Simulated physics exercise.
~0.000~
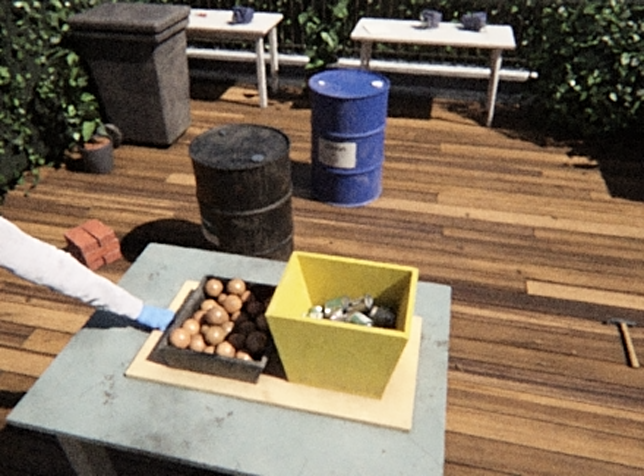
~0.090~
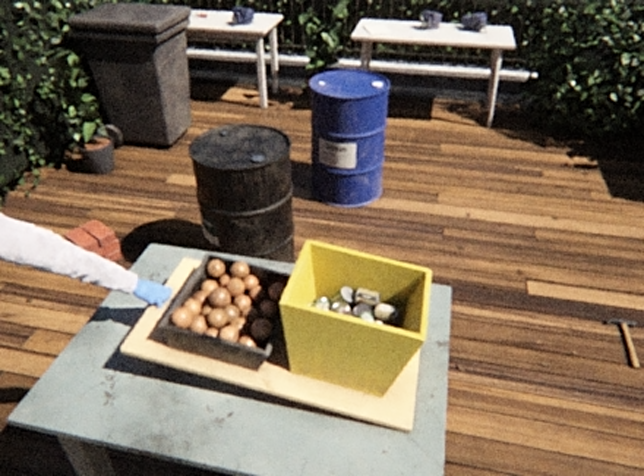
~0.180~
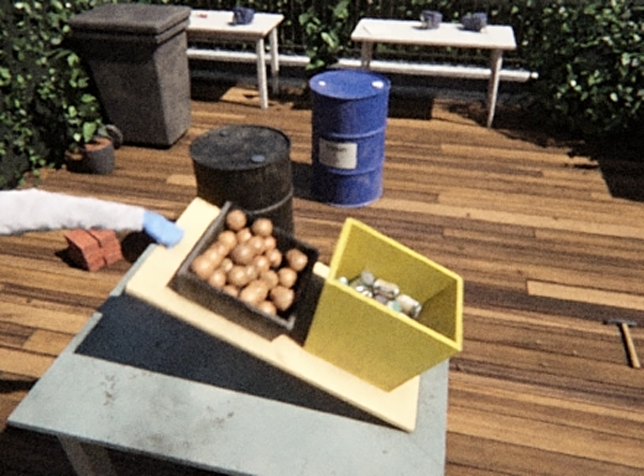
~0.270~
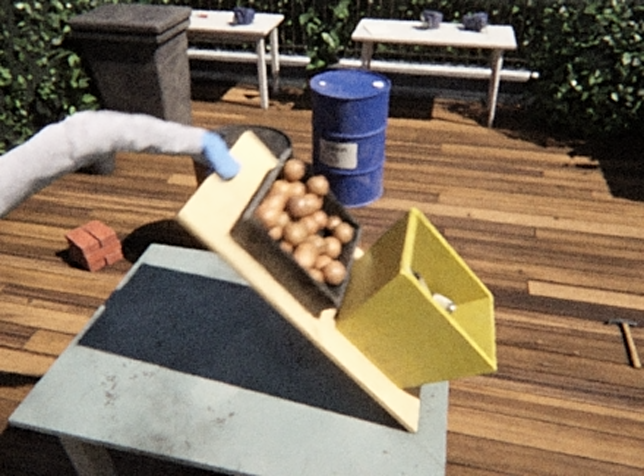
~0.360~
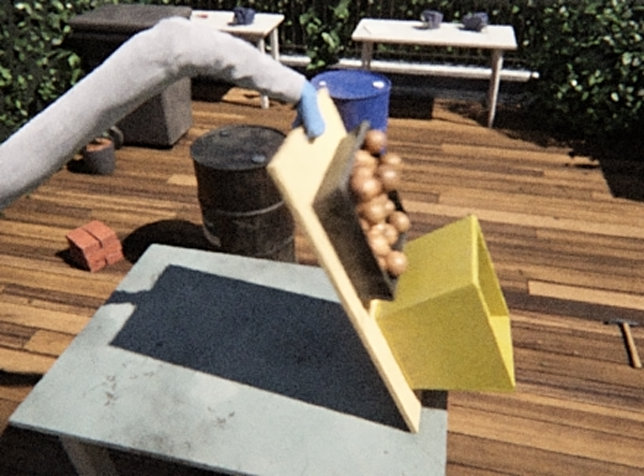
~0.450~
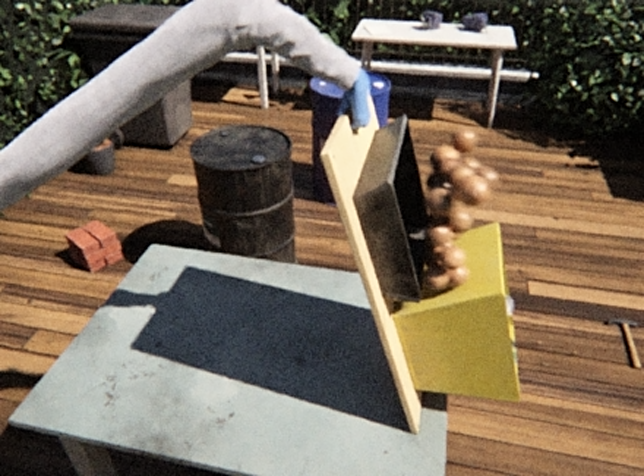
The clip opens on a table holding a board with a black crate of round brown items and a yellow crate of small silvery ones. A gloved hand raises the board's left edge, tilting it steeply rightward, and the brown items tumble out of the black crate beside the yellow one.
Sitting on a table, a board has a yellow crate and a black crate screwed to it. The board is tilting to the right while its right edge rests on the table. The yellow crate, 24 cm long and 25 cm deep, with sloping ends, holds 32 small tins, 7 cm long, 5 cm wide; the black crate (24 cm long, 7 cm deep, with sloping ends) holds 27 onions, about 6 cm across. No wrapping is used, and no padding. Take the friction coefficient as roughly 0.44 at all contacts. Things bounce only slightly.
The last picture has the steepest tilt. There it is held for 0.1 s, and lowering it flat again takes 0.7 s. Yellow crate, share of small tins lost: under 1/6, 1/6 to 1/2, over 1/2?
1/6 to 1/2.
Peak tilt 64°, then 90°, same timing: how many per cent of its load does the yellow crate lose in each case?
20 %, then 80 %.
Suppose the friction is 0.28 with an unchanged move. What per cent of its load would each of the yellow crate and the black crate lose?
Yellow crate 50, black crate 100 per cent.
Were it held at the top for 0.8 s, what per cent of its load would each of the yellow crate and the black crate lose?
In that case you'd see yellow crate shed 40 percent of its load and black crate shed 100 percent.
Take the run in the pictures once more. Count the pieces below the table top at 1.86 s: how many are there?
I'd estimate some 35 by that time.
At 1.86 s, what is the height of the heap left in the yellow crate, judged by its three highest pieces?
I'd say near 11 cm.
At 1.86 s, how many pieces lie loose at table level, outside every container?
Near 1, give or take.
After 0.67 s, tilt 67°; yellow crate 22 in, 10 out and black crate 1 in, 26 out.
After 0.96 s, tilt 27°; yellow crate 19 in, 13 out and black crate 1 in, 26 out.
After 1.35 s, tilt 0°; yellow crate 19 in, 13 out and black crate 1 in, 26 out.
When it is over (at 1.86 s), yellow crate 19 in, 13 out and black crate 1 in, 26 out. Asked share, 13 of 32, 41 per cent.
